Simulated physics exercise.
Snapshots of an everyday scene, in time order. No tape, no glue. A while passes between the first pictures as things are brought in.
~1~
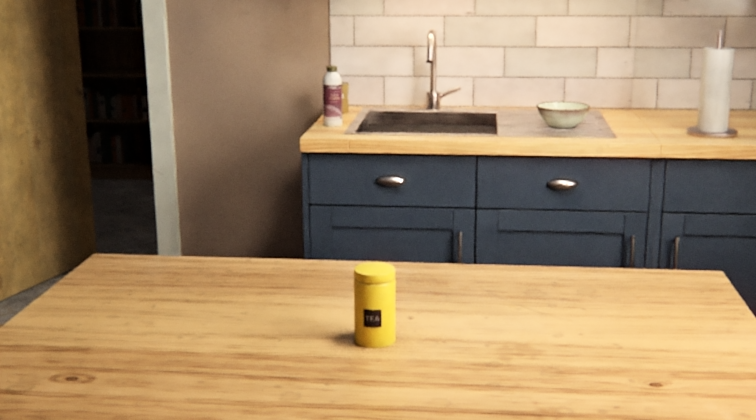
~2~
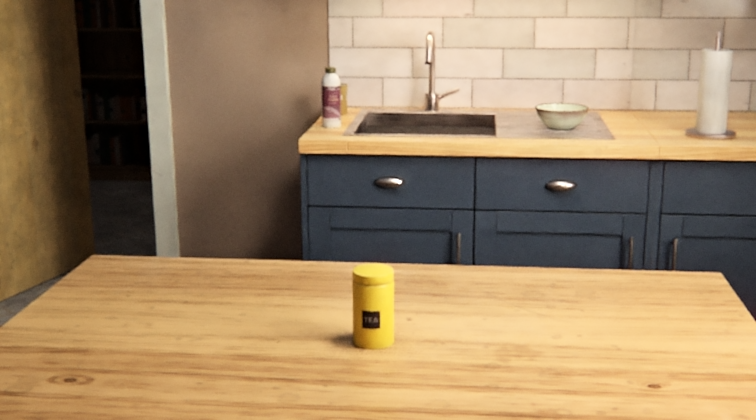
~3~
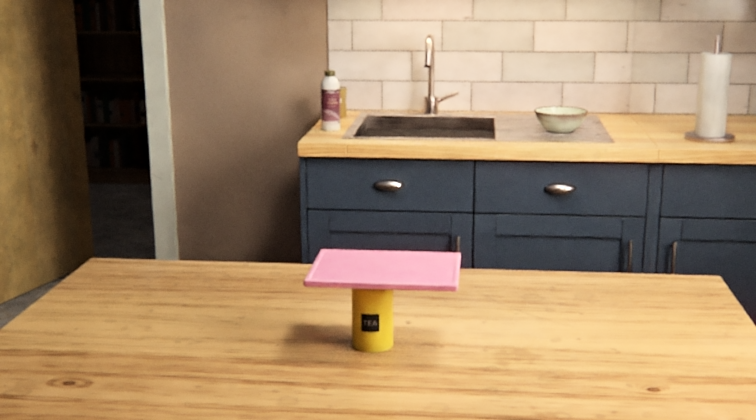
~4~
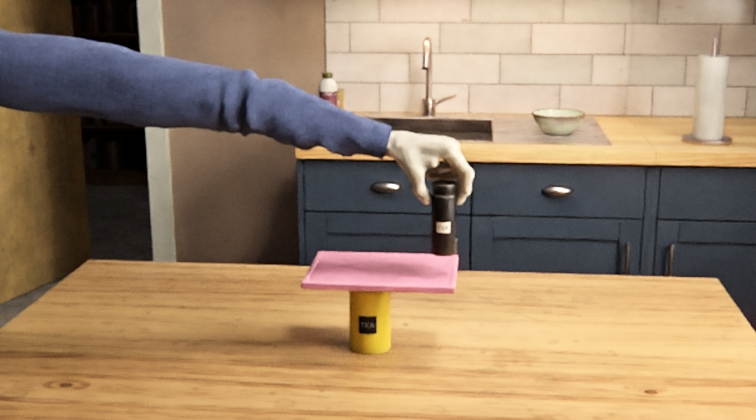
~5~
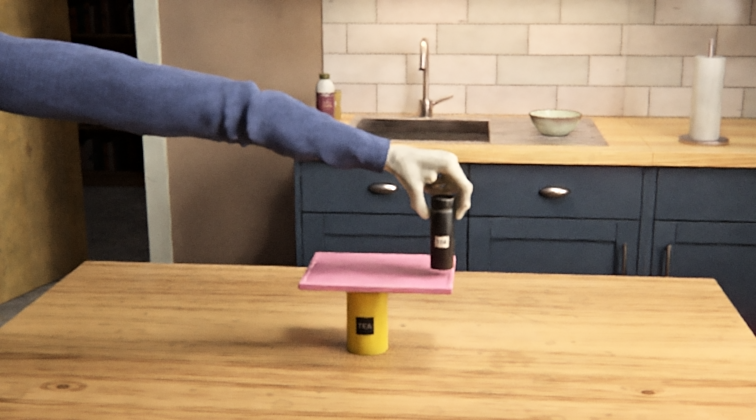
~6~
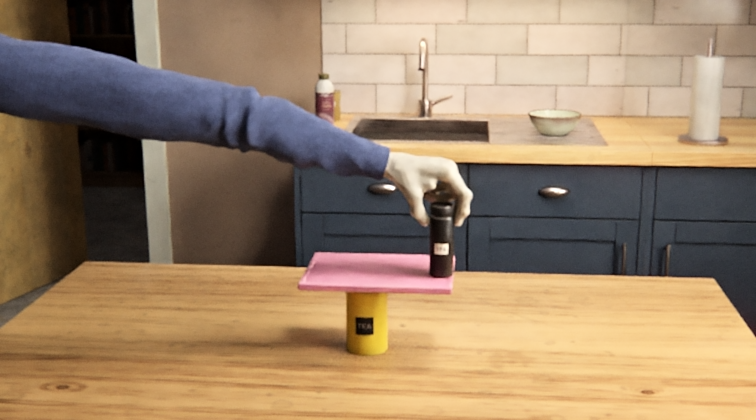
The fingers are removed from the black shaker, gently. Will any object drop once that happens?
Fails to stand.
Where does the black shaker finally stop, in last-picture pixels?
I'd say around (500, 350) in the last view.
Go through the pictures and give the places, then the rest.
In the first frame, the last thing is not in view yet; yellow jar (375, 304).
In the second frame, the last thing is not in view yet; yellow jar (373, 306).
In the third frame, the last thing is not in view yet; yellow jar (372, 309).
In the fourth frame, on its way; black shaker (444, 218); yellow jar (370, 311).
In the fifth frame, on its way; black shaker (442, 232); yellow jar (367, 312).
In the sixth frame, in place under the hand; black shaker (442, 240); yellow jar (367, 312).
Then, 0.40 s past the last view, black shaker now fallen; pink lid on its side.
Then, 0.70 s past the last view, pink lid on its side.
Finally, fallen, black shaker and pink lid; yellow jar still in place. Final places as the last picture's camera would see them, black shaker near (500, 350). The stack loses its balance.
